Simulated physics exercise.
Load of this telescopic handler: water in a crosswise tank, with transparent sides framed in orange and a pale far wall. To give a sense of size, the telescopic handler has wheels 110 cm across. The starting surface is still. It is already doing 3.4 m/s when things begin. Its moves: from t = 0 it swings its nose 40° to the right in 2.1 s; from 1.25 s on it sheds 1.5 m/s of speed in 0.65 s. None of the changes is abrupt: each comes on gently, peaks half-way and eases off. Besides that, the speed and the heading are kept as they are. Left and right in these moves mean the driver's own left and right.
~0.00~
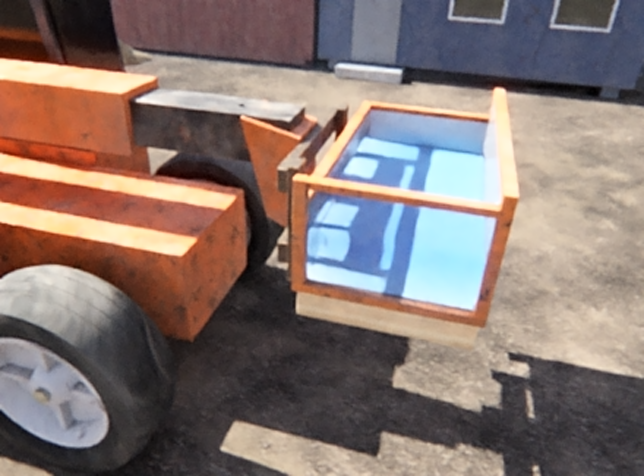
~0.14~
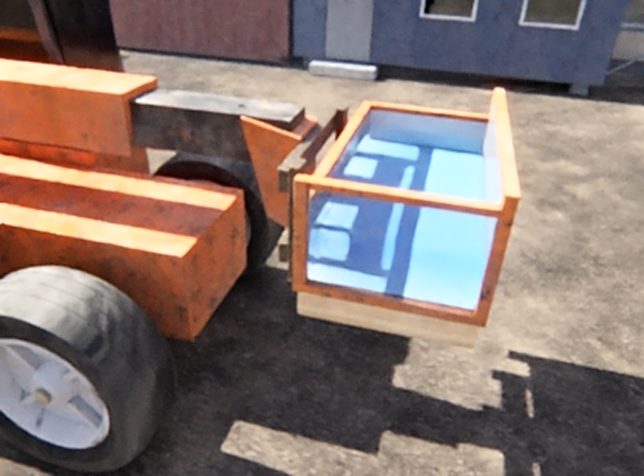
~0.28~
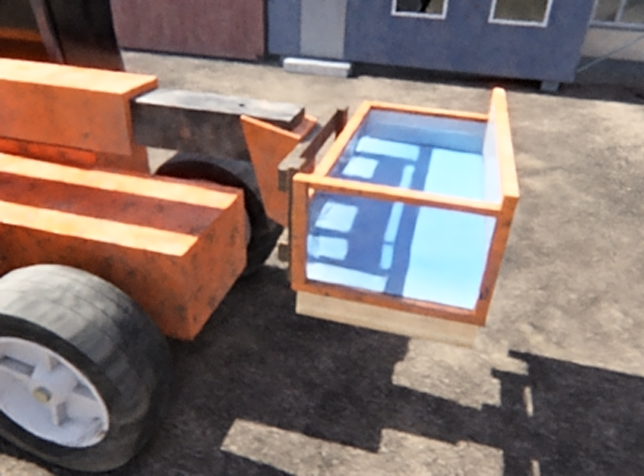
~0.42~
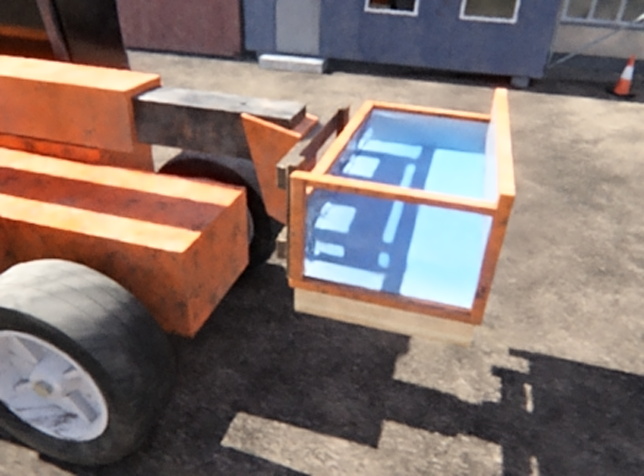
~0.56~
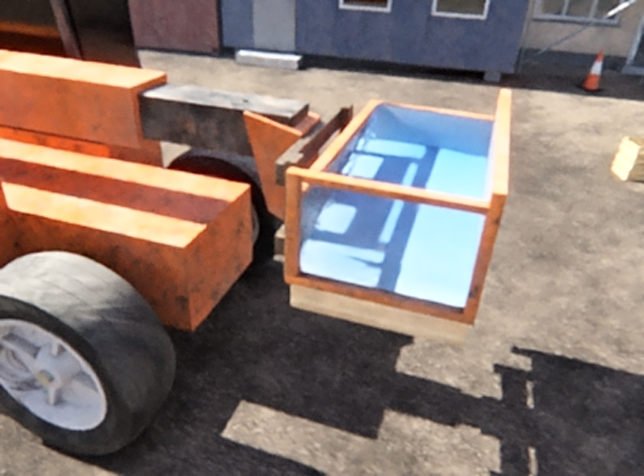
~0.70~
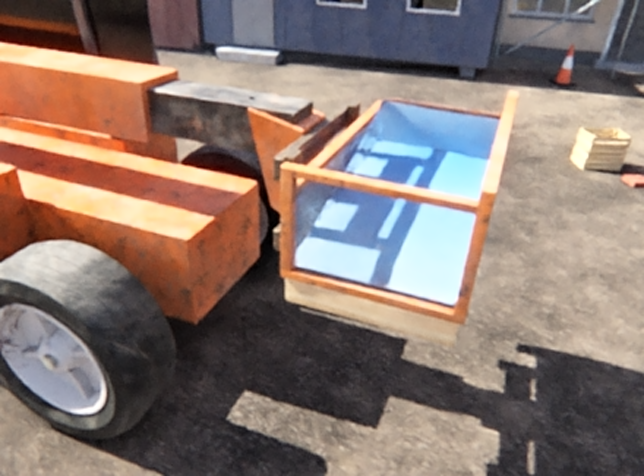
To begin with, an orange machine carries a clear-sided, orange-framed tank of blue water with a level surface, while the buildings behind slide left. As the machine turns towards the viewer, a cone and then a crate appear at right, and the water climbs the far wall, sinking along the near side.
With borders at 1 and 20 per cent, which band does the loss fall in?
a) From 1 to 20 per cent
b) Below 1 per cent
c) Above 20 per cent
Above 20 per cent (c).
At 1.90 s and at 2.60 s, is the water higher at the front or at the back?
Towards the front, then the back.
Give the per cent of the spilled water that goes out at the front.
0%.
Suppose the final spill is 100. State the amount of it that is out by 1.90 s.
Near 60 in a hundred.
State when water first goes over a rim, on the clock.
Around 1.0 s.
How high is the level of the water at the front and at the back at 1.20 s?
Approx. 30 cm front, approx. 26 cm back.
After 1.20 s it stands 26 cm high behind and 29 cm in front; 7 per cent has gone over the far side.
After 1.90 s it stands 16 cm high behind and 36 cm in front; 17 per cent has gone over the far side.
After 2.60 s it stands 19 cm high behind and 10 cm in front; 25 per cent has gone mostly over the far side, some over the back.
After 5.09 s 28 per cent has gone mostly over the far side, some over the back, 66 of 236 litres.
